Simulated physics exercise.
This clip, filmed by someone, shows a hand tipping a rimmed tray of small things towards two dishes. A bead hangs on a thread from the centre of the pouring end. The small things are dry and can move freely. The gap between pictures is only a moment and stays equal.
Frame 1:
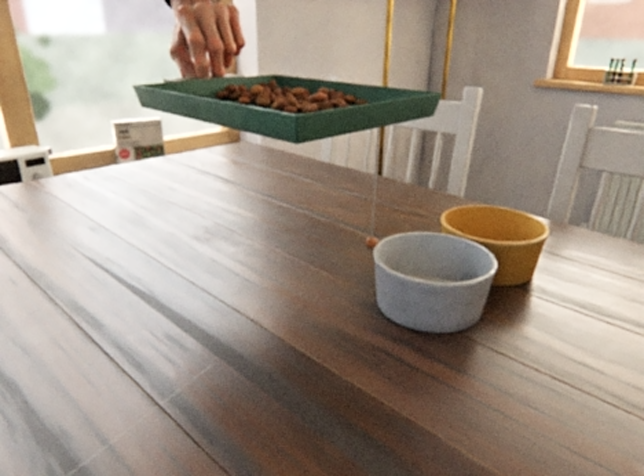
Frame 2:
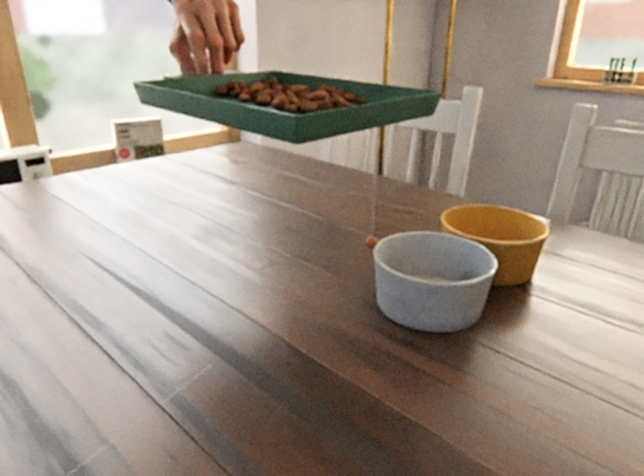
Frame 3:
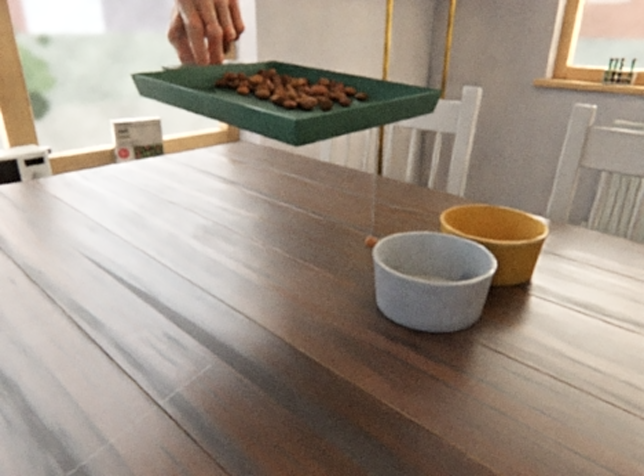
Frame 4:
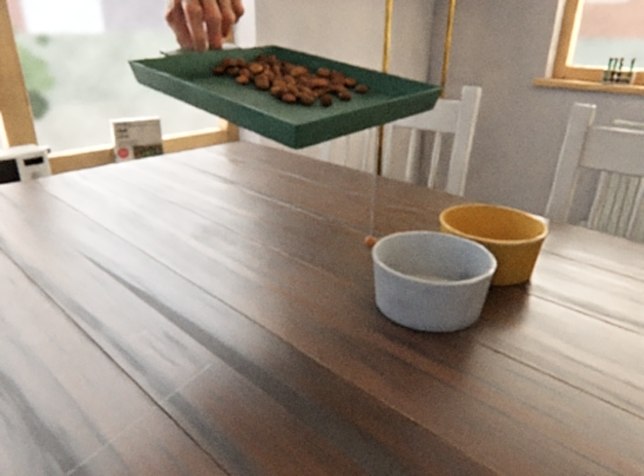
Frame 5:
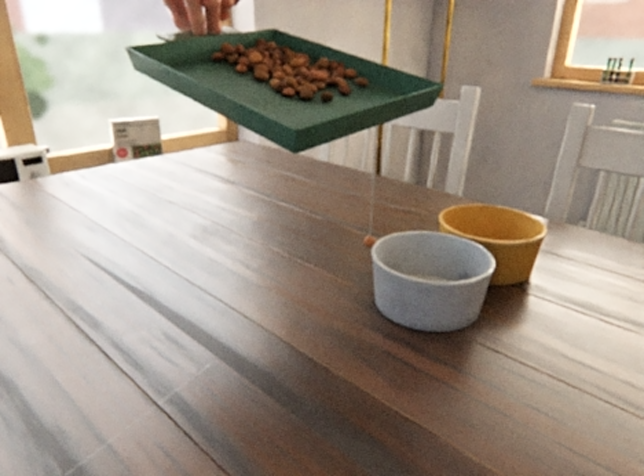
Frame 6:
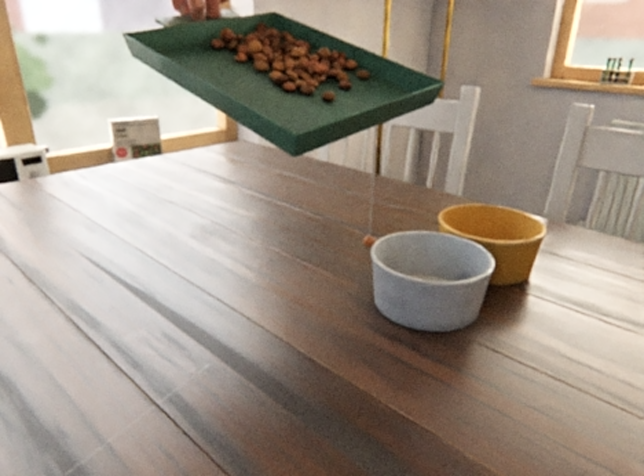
At a wooden table, a hand gradually tilting a green tray of brown kibble near two small bowls, a few pieces shifting.
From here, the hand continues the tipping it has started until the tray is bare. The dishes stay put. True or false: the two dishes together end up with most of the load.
False.
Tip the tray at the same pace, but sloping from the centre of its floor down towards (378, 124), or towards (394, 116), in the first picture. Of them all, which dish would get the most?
On the first try it's the left-side dish, on the second the left-side dish.
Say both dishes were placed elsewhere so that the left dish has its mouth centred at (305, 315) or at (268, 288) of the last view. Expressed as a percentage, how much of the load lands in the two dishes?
90 per cent the first time, 60 per cent the second time.
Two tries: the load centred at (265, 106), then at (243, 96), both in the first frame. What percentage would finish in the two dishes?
You'd get near 0 percent first and near 0 percent next.
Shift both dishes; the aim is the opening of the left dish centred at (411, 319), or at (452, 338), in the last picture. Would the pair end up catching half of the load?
Try 1: Not up to half; try 2: Not up to half.
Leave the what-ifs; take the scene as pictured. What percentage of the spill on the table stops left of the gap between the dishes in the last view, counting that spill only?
Reading: Around 100 %.
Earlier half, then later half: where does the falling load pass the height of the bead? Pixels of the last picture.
First near (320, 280), later near (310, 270).
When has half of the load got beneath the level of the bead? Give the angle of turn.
Angle reached: About 105°.
Soon after the last picture, tray tipped steeply; nearly all on the tray; a small part in the air.
A little later, tray tipped right over; about half on the tray; about a quarter outside both; about a quarter in the air.
Later still, tray tipped past a quarter turn; a stray few in the left dish; nearly all outside both.
At rest, tray tipped past a quarter turn; a stray few in the left dish; none in the right dish; nearly all outside both.
